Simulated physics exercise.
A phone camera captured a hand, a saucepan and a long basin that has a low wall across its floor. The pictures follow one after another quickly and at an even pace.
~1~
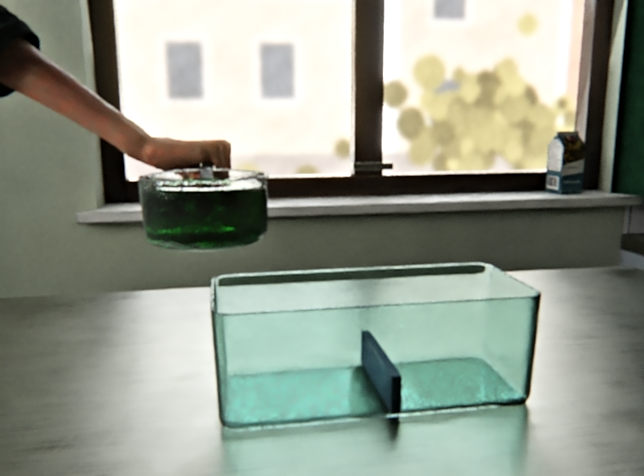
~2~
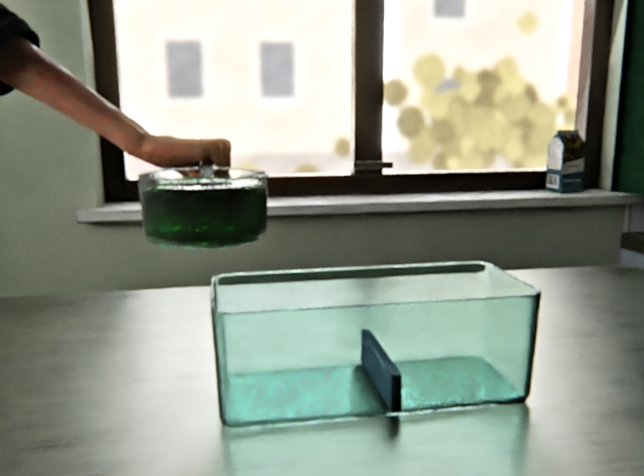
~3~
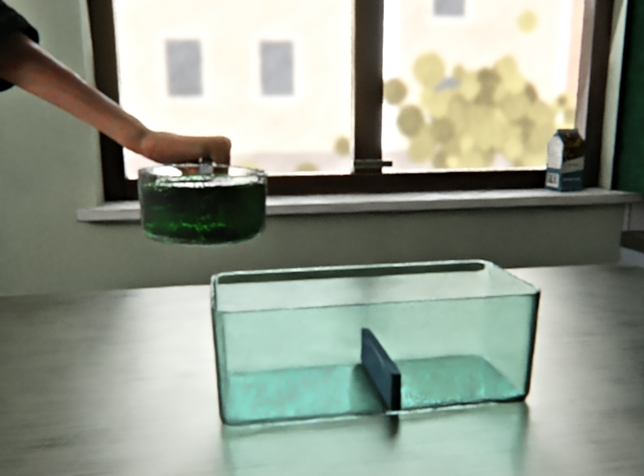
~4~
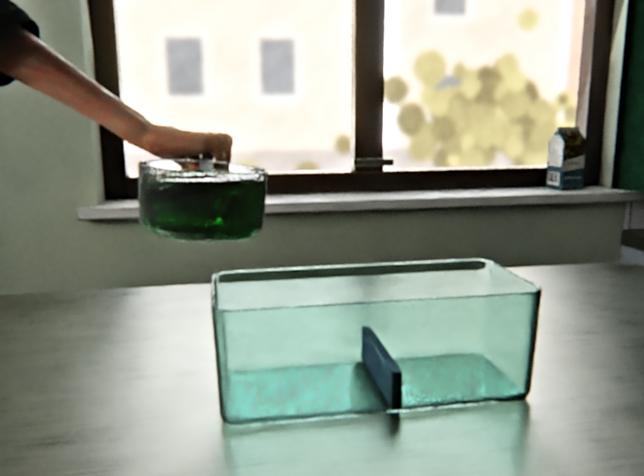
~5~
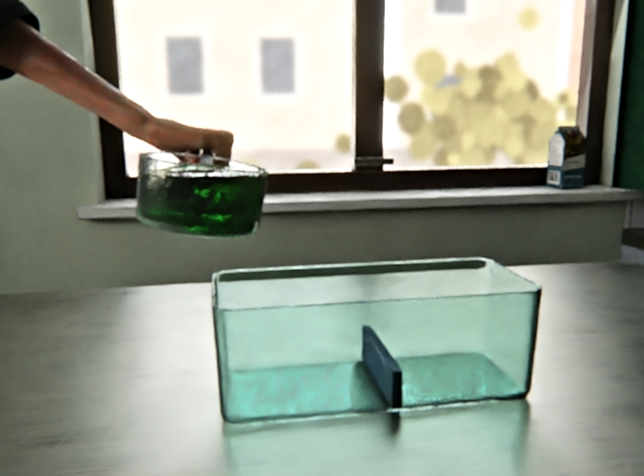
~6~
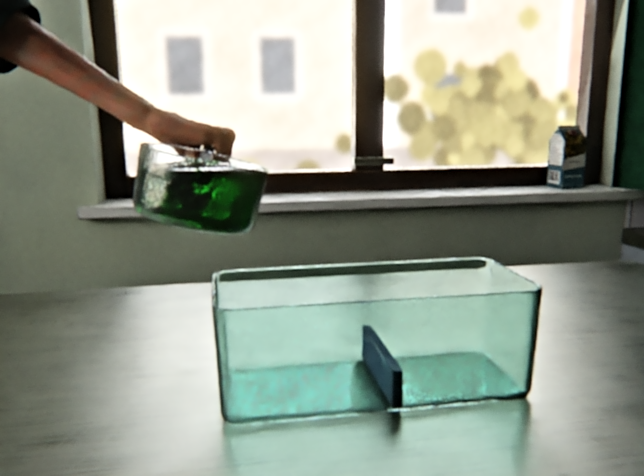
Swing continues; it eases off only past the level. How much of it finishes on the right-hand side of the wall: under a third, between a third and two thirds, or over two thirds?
Under a third.
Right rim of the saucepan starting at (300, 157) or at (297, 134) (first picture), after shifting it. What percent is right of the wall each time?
80 and 80 in a hundred.
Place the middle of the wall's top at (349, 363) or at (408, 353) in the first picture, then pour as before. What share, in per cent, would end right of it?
75 per cent first, then 5 per cent.
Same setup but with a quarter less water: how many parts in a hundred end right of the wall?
About 5 in a hundred.
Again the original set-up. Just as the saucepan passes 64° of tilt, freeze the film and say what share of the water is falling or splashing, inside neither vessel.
Around 30 percent.
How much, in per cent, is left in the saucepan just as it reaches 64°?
About 50 % remains.
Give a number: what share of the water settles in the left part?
That share comes out near 85 percent.
A moment on, the tilt is 64° and 50 per cent is still to pour, 19 is left of the wall and 0 right of it.
Next, the tilt is 98° and 7 per cent is still to pour, 67 is left of the wall and 14 right of it.
Then the tilt is 109° and 0 per cent is still to pour, 83 is left of the wall and 15 right of it.
Later the tilt is 109° and 0 per cent is still to pour, 84 is left of the wall and 15 right of it.
In the end 84 per cent lies left of the wall, 15 right of it and 1 outside.
